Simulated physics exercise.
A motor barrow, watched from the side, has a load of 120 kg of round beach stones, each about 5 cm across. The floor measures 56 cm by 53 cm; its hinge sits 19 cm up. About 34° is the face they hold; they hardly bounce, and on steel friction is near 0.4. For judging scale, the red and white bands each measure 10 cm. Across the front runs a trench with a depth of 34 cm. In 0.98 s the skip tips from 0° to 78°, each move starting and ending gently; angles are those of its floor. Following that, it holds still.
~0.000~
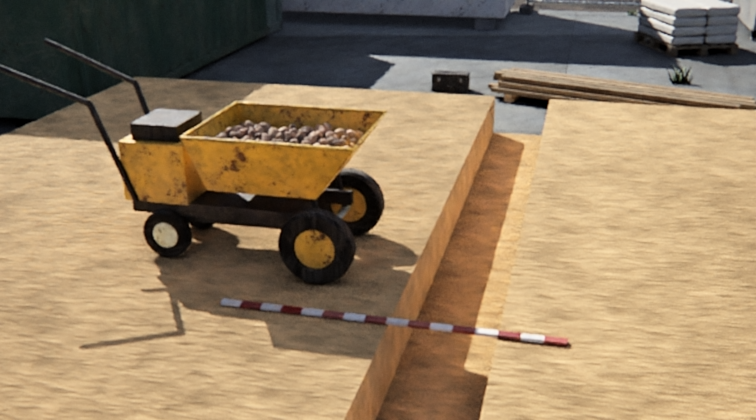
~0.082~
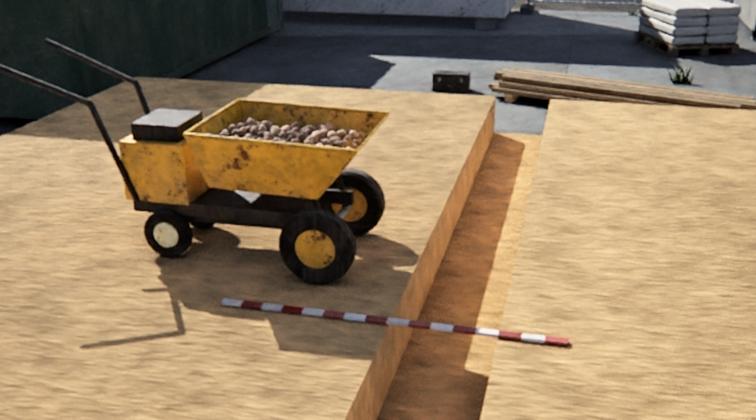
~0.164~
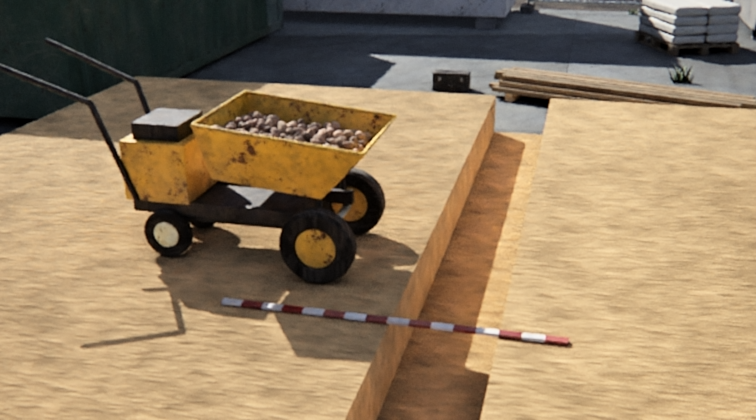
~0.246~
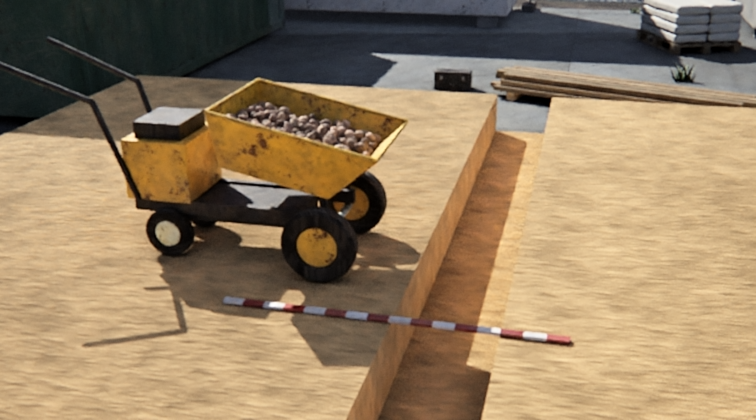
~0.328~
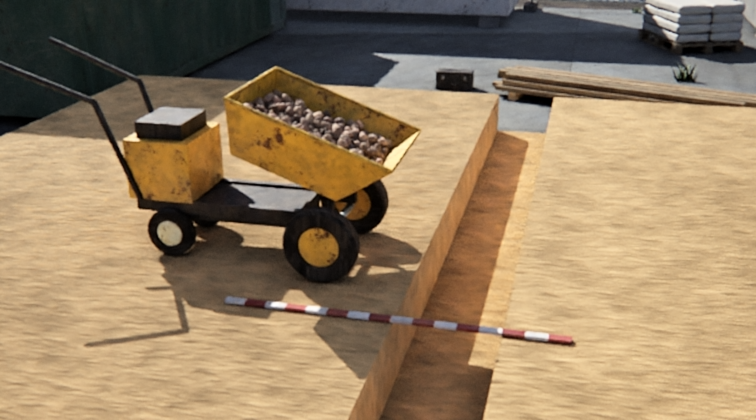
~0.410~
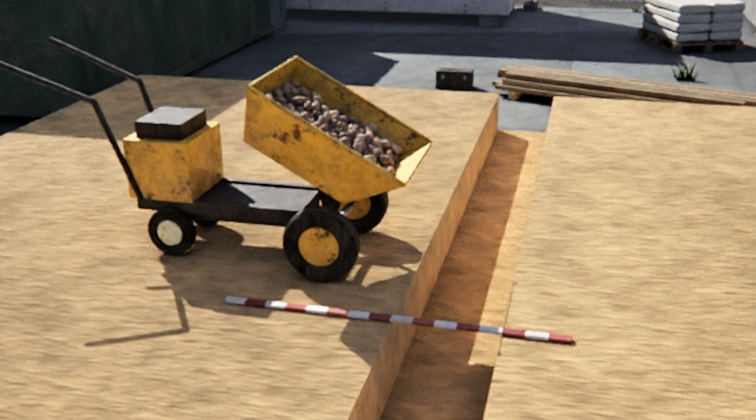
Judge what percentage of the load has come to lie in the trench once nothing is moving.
Roughly 97 in every hundred.
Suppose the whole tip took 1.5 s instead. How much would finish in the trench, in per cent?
With that timing, about 100 per cent.
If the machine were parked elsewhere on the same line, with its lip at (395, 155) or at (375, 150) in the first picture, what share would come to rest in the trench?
Near 55 per cent from the first place, 80 from the second.
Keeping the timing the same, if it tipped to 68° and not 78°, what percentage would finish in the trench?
It would come to about 90 percent.
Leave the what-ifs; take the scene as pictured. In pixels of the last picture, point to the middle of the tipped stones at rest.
Their middle lands near (478, 316).
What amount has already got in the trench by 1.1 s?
Roughly 60% by that time.
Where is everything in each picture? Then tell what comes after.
The skip is at 0°, its lip at (352, 150); the top of the load is at (264, 131), in the first picture.
Lip at (356, 152), floor tilted 2°, highest stones at (253, 128); the stones move at 0.3 m/s on average, in the second picture.
Lip at (364, 155), floor tilted 6°, highest stones at (259, 121); the stones move at 0.5 m/s on average, in the third picture.
Lip at (377, 161), floor tilted 12°, highest stones at (266, 112); the stones move at 0.7 m/s on average, in the fourth picture.
Lip at (392, 172), floor tilted 20°, highest stones at (273, 100); the stones move at 0.9 m/s on average, in the fifth picture.
Lip at (405, 185), floor tilted 30°, highest stones at (289, 90); the stones move at 1.0 m/s on average, in the sixth picture.
After 0.7 s the floor is at 66°; 100 % in the skip; the foremost stones are at (440, 224).
After 1.1 s the floor is at 78°; 42 % in the skip, 58 % in the trench, 1 % past the trench; the foremost stones are at (523, 265).
After 1.4 s the floor is at 78°; 6 % in the skip, 91 % in the trench, 3 % past the trench; the foremost stones are at (595, 275).
After 3.4 s the floor is at 78°; 0 % in the skip, 97 % in the trench, 3 % past the trench; the foremost stones are at (629, 280).
